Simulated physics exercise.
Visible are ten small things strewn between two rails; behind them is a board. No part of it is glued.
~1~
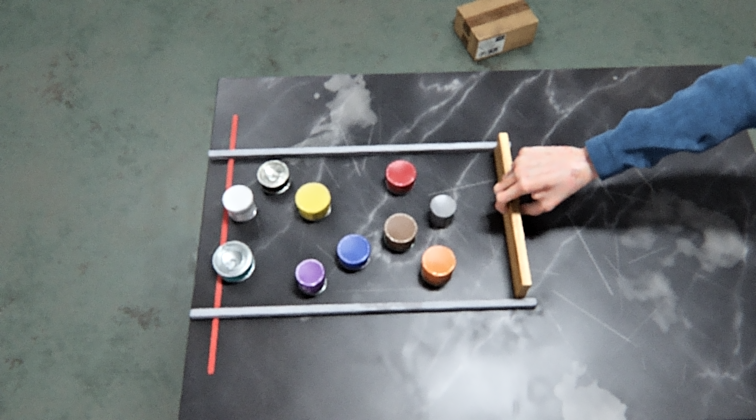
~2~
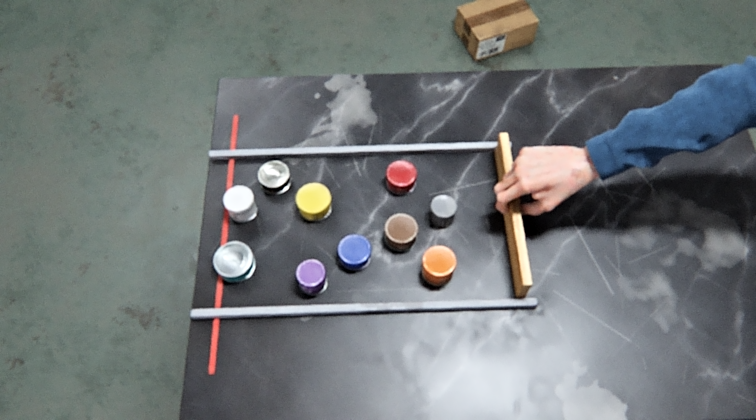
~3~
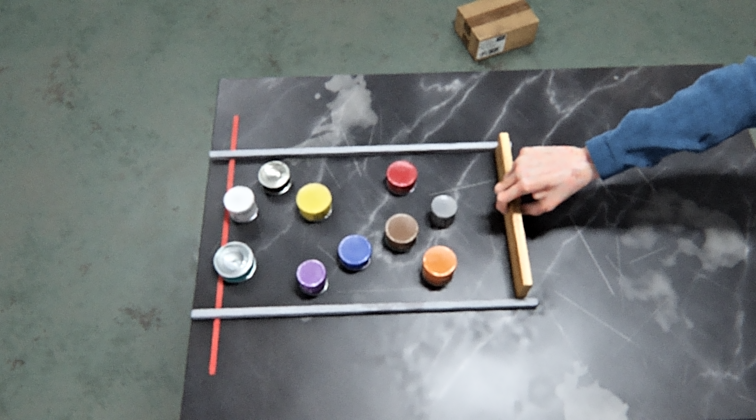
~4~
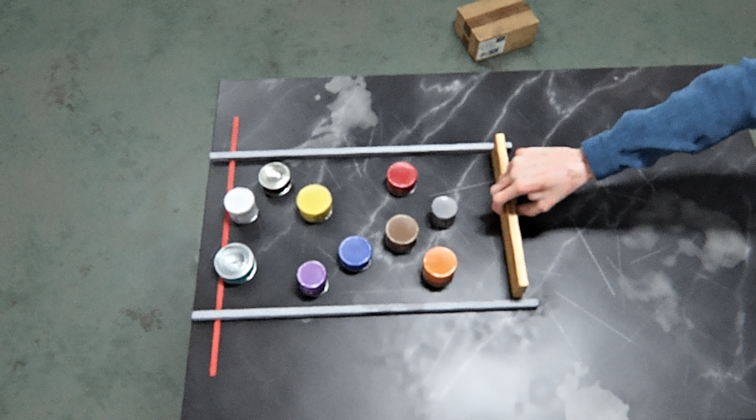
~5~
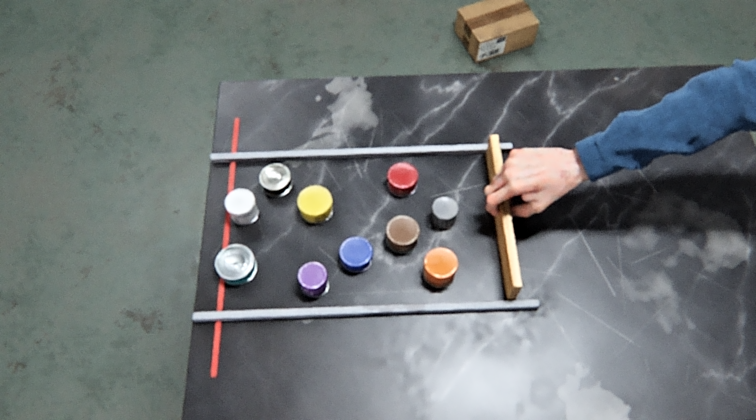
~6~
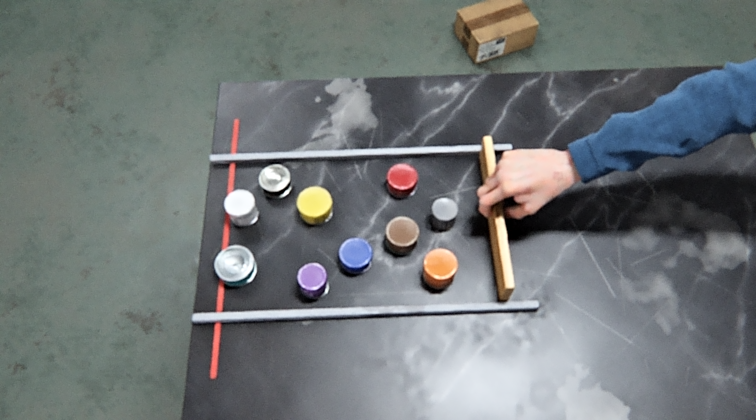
The clip shows ten small colored containers scattered between two rails on a dark marbled tabletop, with a red strip at left; a hand holds a wooden board at right, still at first, then slides it slightly left.
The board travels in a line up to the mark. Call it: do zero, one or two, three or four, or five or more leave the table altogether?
Five or more.
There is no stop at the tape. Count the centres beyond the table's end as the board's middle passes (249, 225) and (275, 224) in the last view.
2 and 1.
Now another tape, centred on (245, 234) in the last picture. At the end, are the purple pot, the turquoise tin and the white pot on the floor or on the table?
Purple pot stays put, turquoise tin goes off, white pot goes off.
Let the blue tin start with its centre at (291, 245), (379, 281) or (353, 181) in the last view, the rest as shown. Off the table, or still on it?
Order of tries: Off, off, off.
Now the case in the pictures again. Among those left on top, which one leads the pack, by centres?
Ending up nearest is the purple pot.
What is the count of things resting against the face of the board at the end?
In total, 4.
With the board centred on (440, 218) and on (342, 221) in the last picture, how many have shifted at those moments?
At first I count 2, and then 7.
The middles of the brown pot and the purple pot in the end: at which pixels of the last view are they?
The brown pot at (207, 241), the purple pot at (196, 298).
A little later, none off yet; turquoise tin at rest near (236, 266); white pot at rest near (242, 209); black tin at rest near (276, 182).
Next, none off yet; turquoise tin at rest near (236, 266); white pot at rest near (242, 209); black tin moving near (272, 180).
When it is over, the number that fall off is five or more; down, blue tin, yellow tin, black tin, white pot and turquoise tin.
